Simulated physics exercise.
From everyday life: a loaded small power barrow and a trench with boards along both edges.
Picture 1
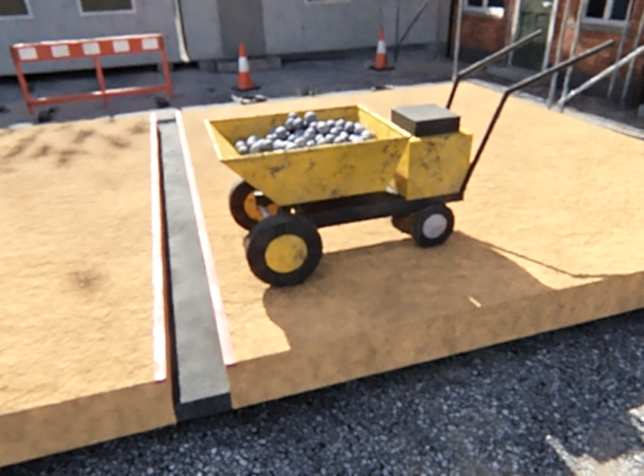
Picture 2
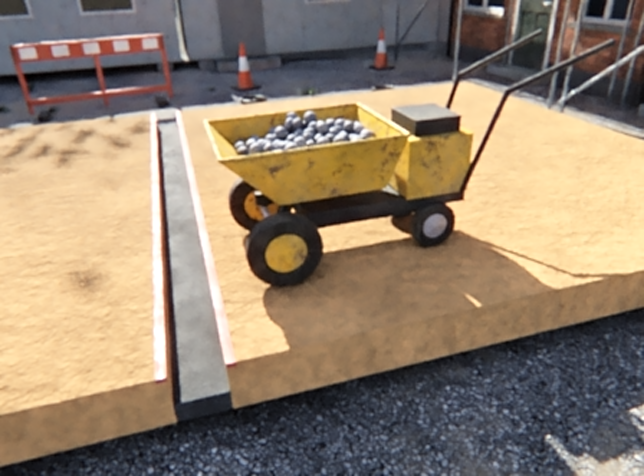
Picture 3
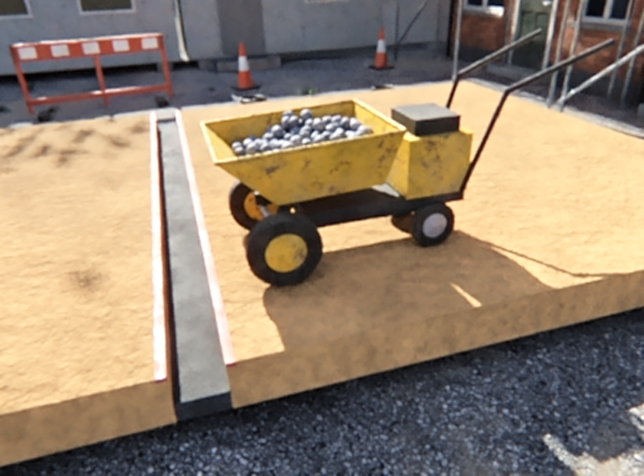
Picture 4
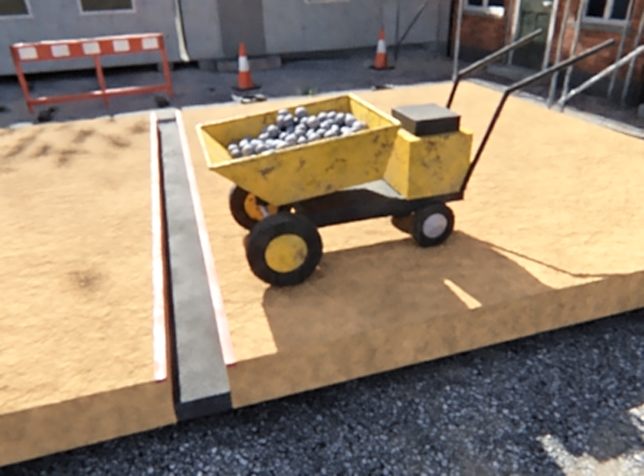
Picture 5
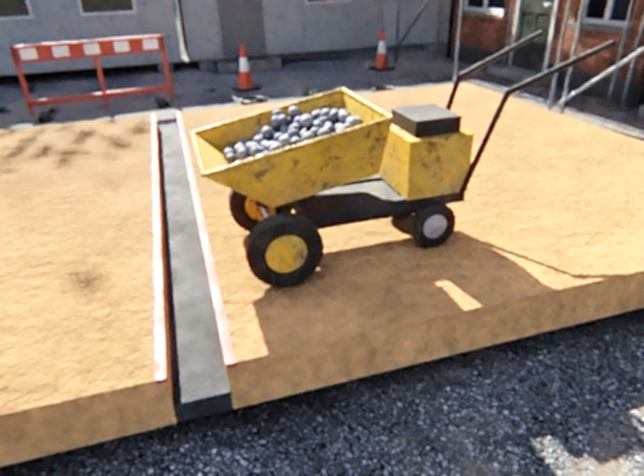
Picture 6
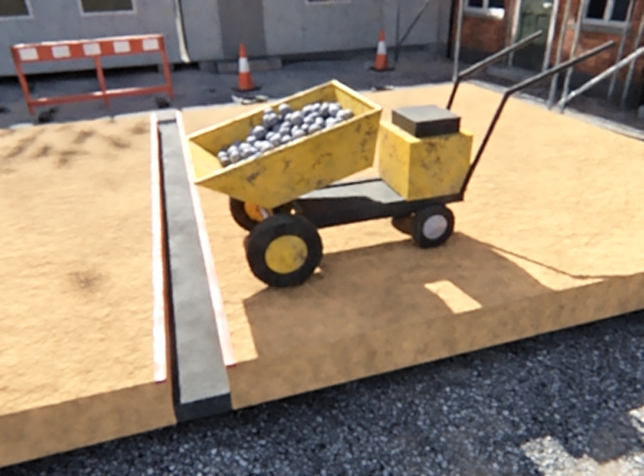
The clip opens on a yellow power barrow, its skip level and heaped with round grey cobbles, standing on sandy ground to the right of a narrow dark trench edged with boards. The skip begins to tilt slowly forward, its rear rising and its front lip lowering leftward, until it is clearly tipped with the cobbles still inside.
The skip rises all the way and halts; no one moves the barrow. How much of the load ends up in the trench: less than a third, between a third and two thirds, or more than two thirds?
I'd say not even a third of it lands in the trench.
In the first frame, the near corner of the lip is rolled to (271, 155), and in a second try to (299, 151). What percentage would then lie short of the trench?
Near 0 % and 20 %.
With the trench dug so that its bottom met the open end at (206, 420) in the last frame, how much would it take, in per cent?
10 %, roughly.
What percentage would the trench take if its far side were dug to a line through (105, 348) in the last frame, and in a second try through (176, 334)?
I'd say some 80 in a hundred, followed by 0 in a hundred.
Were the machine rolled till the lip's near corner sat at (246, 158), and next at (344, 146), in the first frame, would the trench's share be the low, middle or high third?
Well, for the first stop the answer is between a third and two thirds, and for the second it is below one third.
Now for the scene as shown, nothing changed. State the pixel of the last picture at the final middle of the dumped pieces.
Centre at rest, last view: Approx. (123, 271).
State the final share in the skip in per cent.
30 per cent, roughly.
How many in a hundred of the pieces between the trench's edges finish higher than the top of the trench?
Roughly 20 %.
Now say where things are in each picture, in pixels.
Lip of the skip (222, 161), level; top of the load (322, 141), round cobbles; first edge of the trench (222, 324); far edge (159, 337), the trench under half as wide as the skip, and about half as deep as wide, in the first frame.
Lip of the skip (221, 162), level; top of the load (321, 140), in the second frame.
Lip of the skip (217, 164), tipped barely; top of the load (333, 130), in the third frame.
Lip of the skip (211, 169), tipped a little; top of the load (328, 127), in the fourth frame.
Lip of the skip (204, 175), tipped a little; top of the load (321, 124), in the fifth frame.
Lip of the skip (196, 183), tipped clearly; top of the load (320, 124); first edge of the trench (223, 324); far edge (159, 337), in the sixth frame.
Just after the last frame, skip tipped steeply; every one in the skip.
A moment on, skip tipped right over; the larger part in the skip; just a few in or heaped over the trench; roughly a quarter beyond it; just a few falling.
Further on, skip tipped right over; roughly a third in the skip; about a tenth in or heaped over the trench; roughly half beyond it.
When it is over, skip tipped right over; roughly a third in the skip; about a tenth in or heaped over the trench; roughly half beyond it.
